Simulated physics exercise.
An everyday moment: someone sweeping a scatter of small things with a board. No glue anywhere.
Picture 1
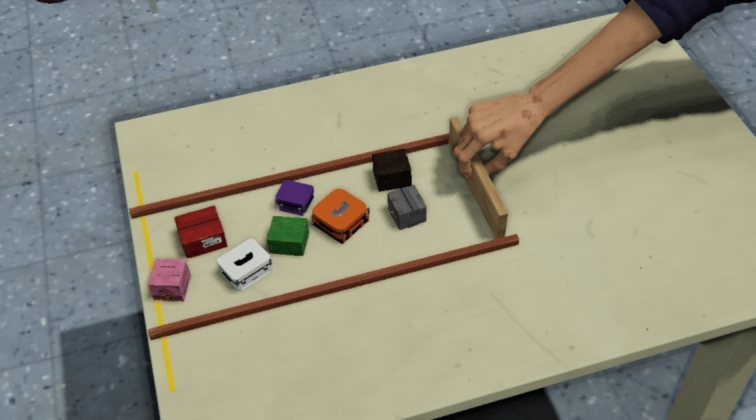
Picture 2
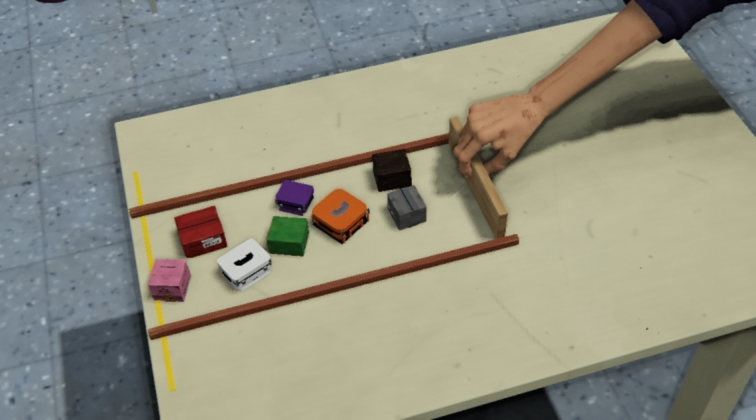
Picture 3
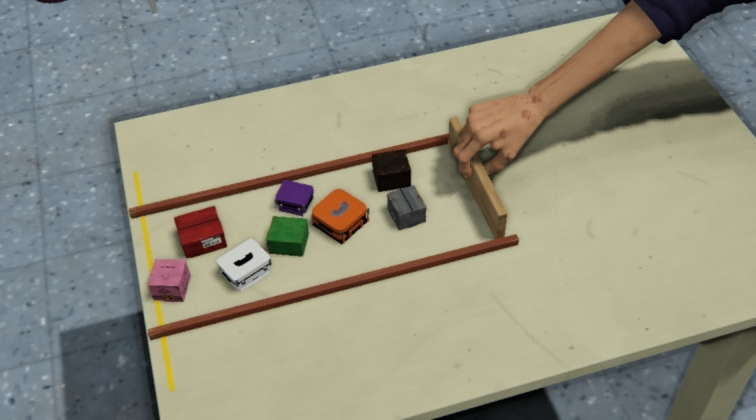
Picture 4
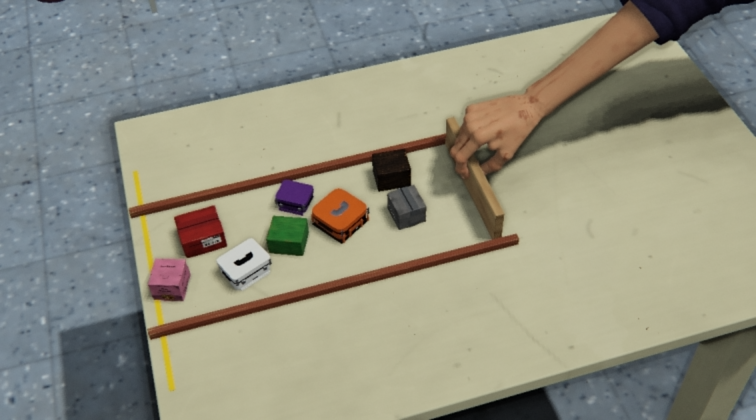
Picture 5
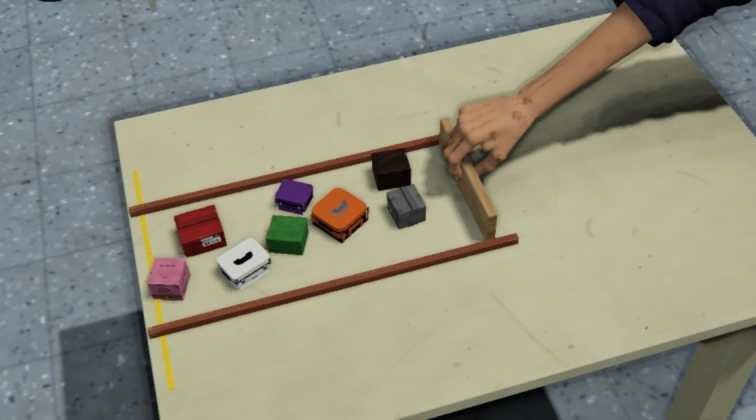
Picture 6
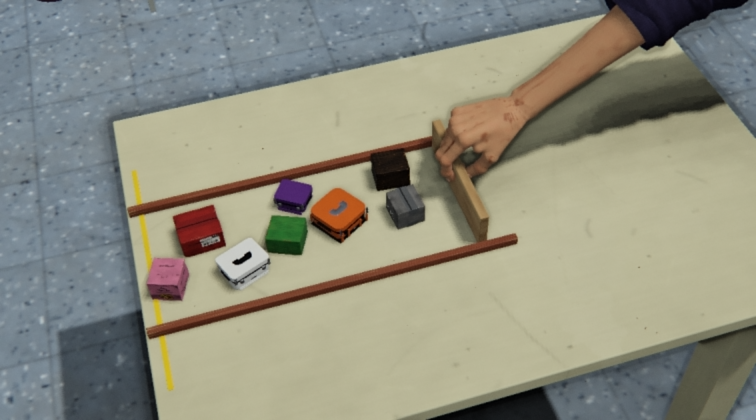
A hand holding a wooden board beside scattered colourful little cases between two rods, then sliding it slightly left across the table.
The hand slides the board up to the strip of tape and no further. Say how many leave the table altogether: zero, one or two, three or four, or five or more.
Outcome: The number that fall off is five or more.
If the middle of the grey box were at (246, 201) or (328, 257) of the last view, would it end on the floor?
The grey box drops off; survives.
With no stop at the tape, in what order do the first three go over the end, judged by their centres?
Earliest first: The pink box, then the red box, then the green block.
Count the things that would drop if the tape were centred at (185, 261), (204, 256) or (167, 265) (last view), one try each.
Try by try, 5, 3 and 5.
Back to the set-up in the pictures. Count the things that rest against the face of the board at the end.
It touches 1.
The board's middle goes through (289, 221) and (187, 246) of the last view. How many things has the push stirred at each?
The counts are 8 and 8.
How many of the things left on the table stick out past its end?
That would be 1.
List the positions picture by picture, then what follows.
In the first picture, pink box (170, 280); red box (201, 232); white case (245, 266); board (476, 177); tape (152, 270).
In the second picture, red box (201, 232); green block (288, 236).
In the third picture, white case (245, 266); purple case (295, 199).
In the fourth picture, pink box (170, 280); orange case (340, 216).
In the fifth picture, red box (200, 231); grey box (406, 207).
In the sixth picture, pink box (168, 279); red box (199, 231); white case (244, 265); board (458, 180); tape (151, 269).
Early on, none off yet; pink box at rest near (168, 279); red box at rest near (199, 231); white case moving near (239, 269).
A while later, none off yet; pink box travelled about its own width near (133, 292); red box travelled about its own width near (146, 236); white case travelled about its own width near (194, 292).
Finally, the number that fall off is five or more; lost, black block, orange case, purple case, green block, white case, red box and pink box.
